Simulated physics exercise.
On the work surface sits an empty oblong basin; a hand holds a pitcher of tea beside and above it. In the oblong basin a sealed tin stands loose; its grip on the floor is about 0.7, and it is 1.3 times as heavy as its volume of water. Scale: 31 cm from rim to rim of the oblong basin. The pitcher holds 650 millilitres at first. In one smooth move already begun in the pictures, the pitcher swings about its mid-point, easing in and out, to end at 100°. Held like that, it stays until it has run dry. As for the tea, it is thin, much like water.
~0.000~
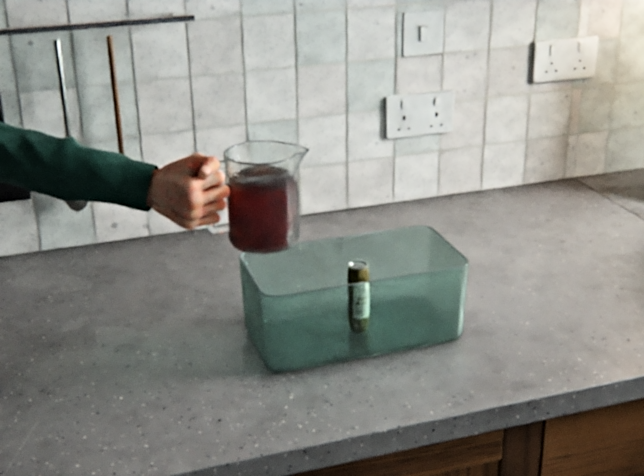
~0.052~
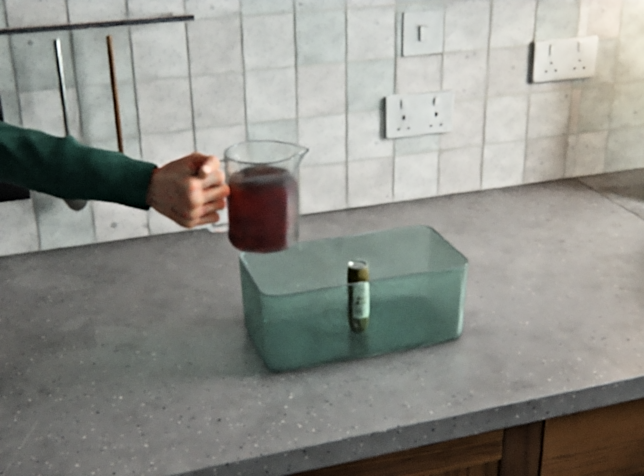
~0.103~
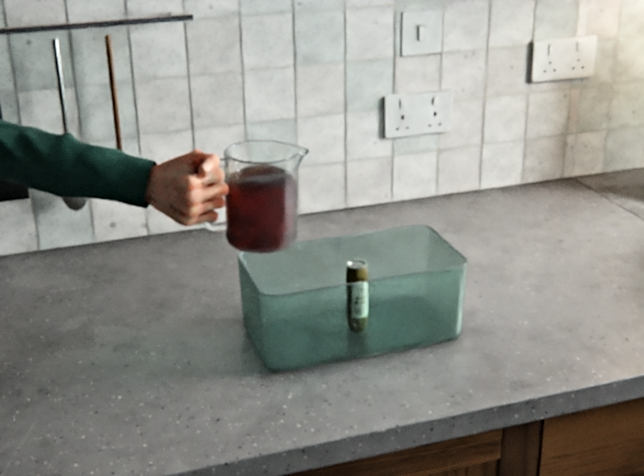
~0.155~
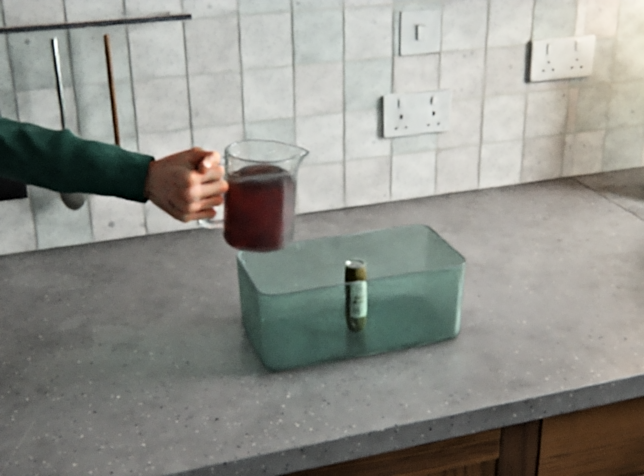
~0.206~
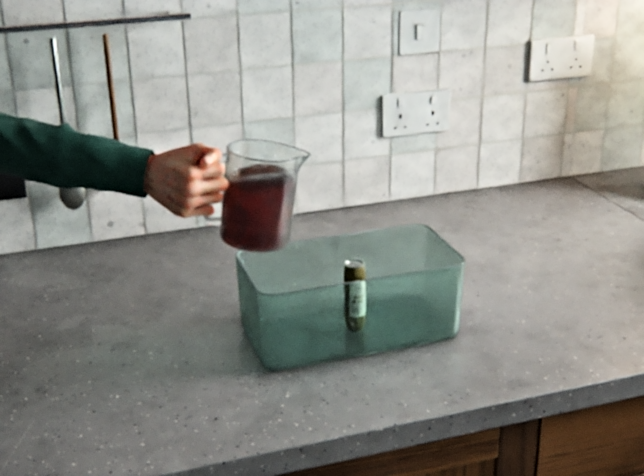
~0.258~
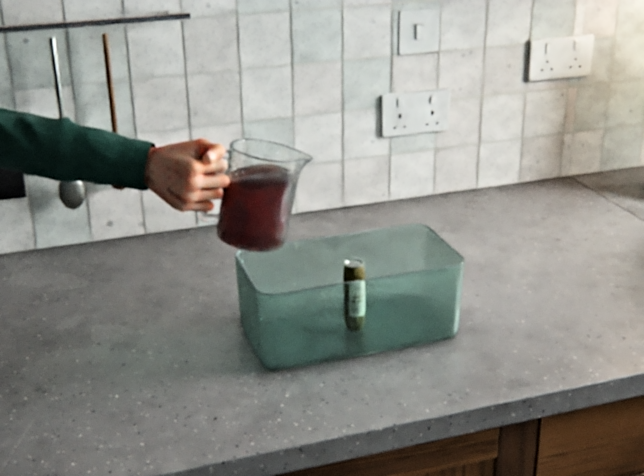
A glass pitcher of dark red tea, held by a hand in a green sleeve, stayed almost upright, then leaned slightly to the right above a greenish basin with a small tin in it.
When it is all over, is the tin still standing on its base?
No - it will go down.
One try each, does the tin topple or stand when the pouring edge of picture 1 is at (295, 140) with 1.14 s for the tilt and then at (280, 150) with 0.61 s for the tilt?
Trial 1 - tin tips; trial 2 - tin stays standing.
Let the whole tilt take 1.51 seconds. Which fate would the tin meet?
The tin tips over.
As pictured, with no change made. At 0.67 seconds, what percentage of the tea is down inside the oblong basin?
1 %, more or less.
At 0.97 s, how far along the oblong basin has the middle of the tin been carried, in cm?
Its middle sits about 0 cm from the start.
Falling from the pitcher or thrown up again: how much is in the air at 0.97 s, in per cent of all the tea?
About 18 per cent.
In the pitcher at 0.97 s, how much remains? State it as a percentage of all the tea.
Around 44 percent of it.
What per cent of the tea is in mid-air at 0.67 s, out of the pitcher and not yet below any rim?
At that moment, about 7 percent.
By 0.67 s the tilt is 64° and 92 per cent is still to pour; the tin stands where it began.
By 0.97 s the tilt is 95° and 44 per cent is still to pour; the tin stands where it began.
By 1.29 s the tilt is 100° and 9 per cent is still to pour; the tin leans 45°.
By 1.63 s the tilt is 100° and 1 per cent is still to pour; the tin lies on its side.
At rest the tin lies on its side.
